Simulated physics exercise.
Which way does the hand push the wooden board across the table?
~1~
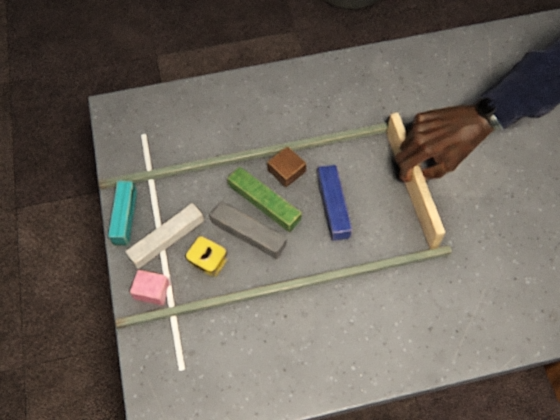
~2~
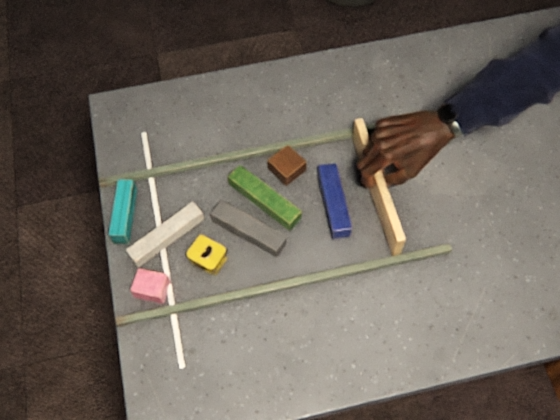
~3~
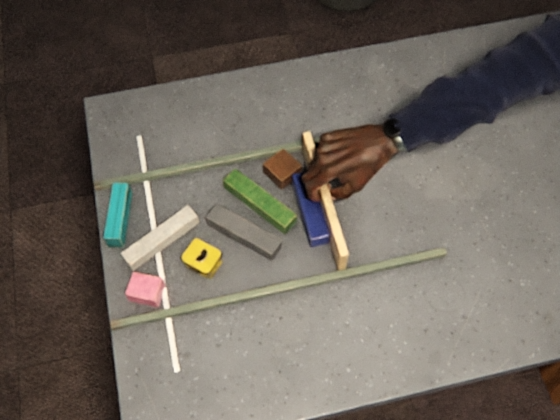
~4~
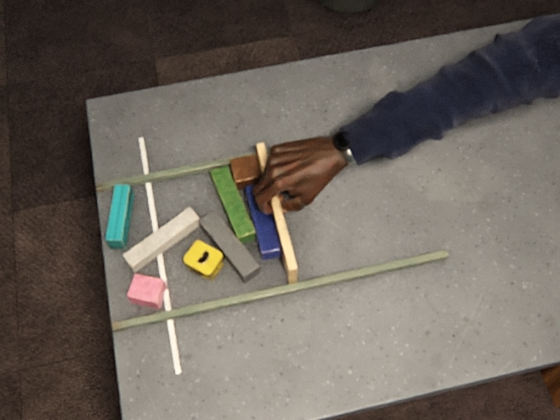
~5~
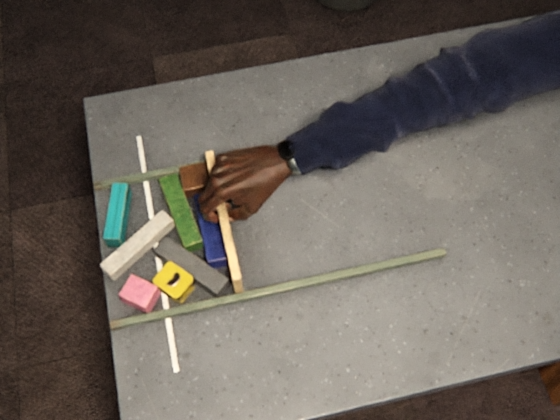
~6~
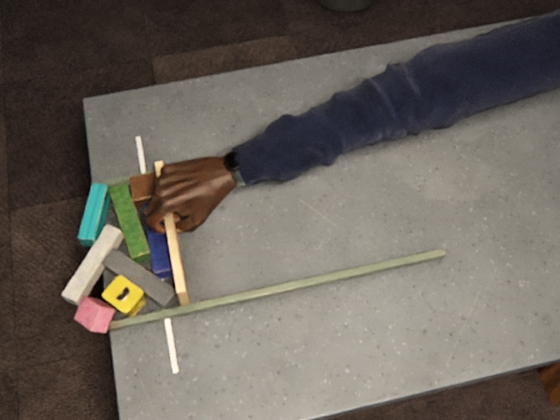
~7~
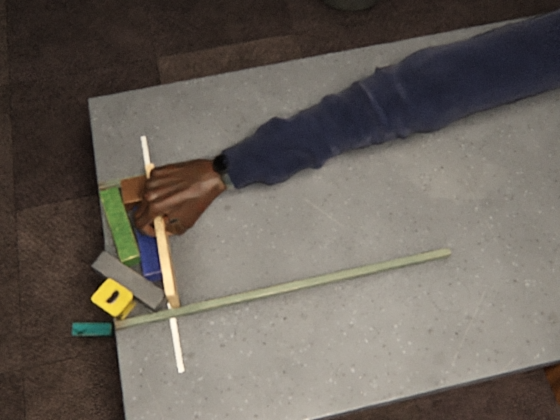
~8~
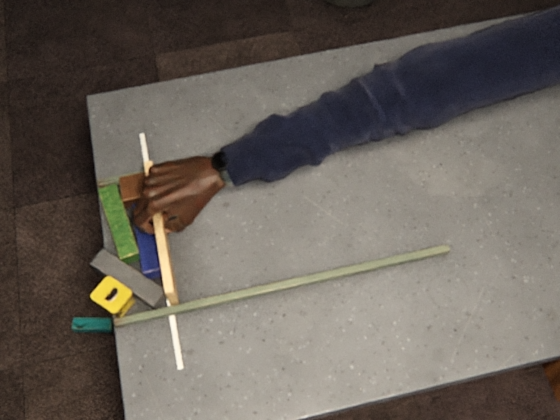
The hand pushes the board to the left, toward the near end of the strips and the table's edge.
On a gray table, a hand pushes a board left, sweeping three blocks off the edge.
